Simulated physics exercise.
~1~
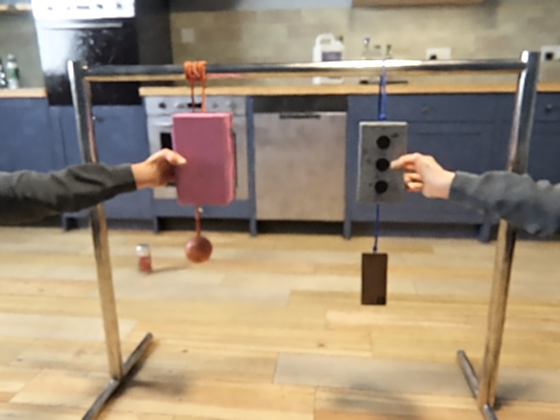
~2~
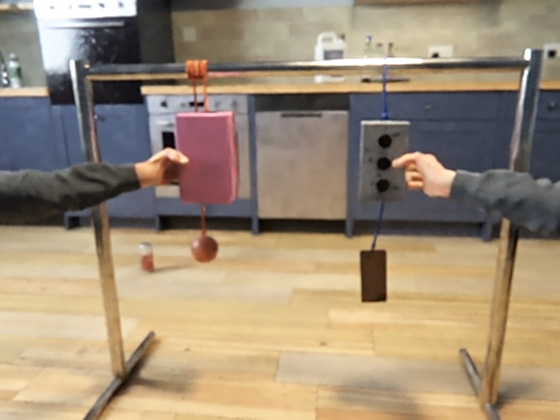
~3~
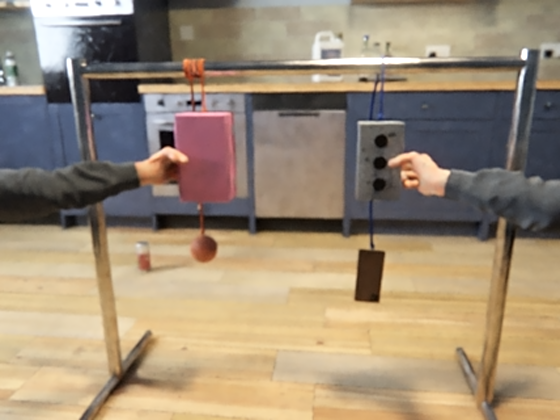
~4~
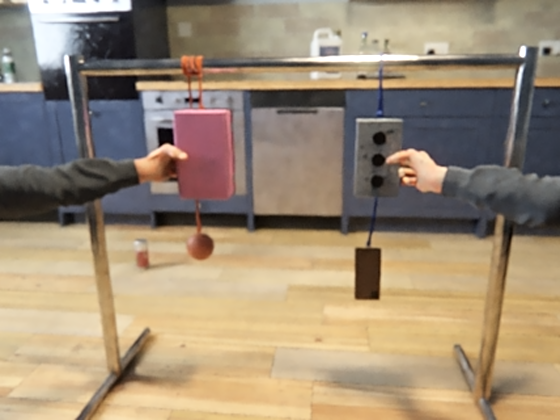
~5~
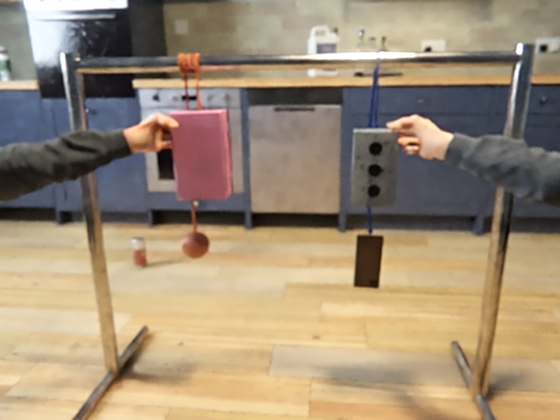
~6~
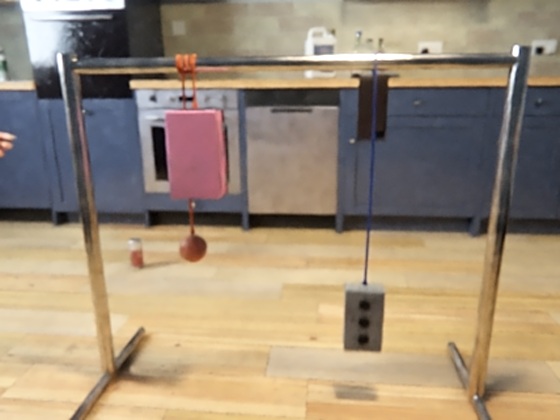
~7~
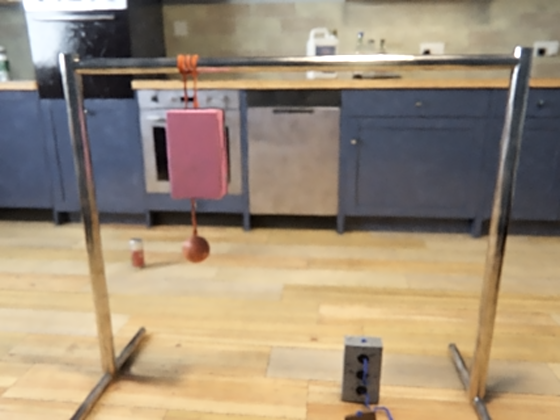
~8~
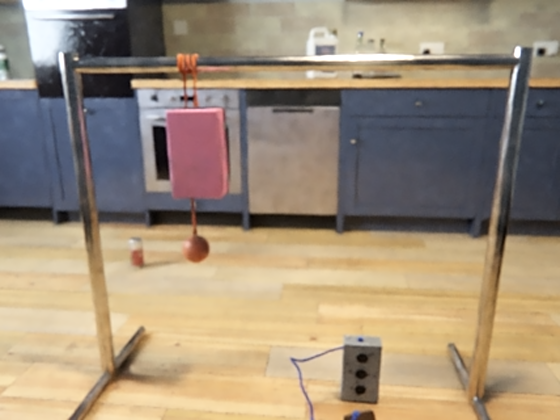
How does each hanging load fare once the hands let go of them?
The pink case stays hanging from the rail. The grey block drops to the floor, pulling its blue cord over the rail and bringing the dark slab on the other end down with it.
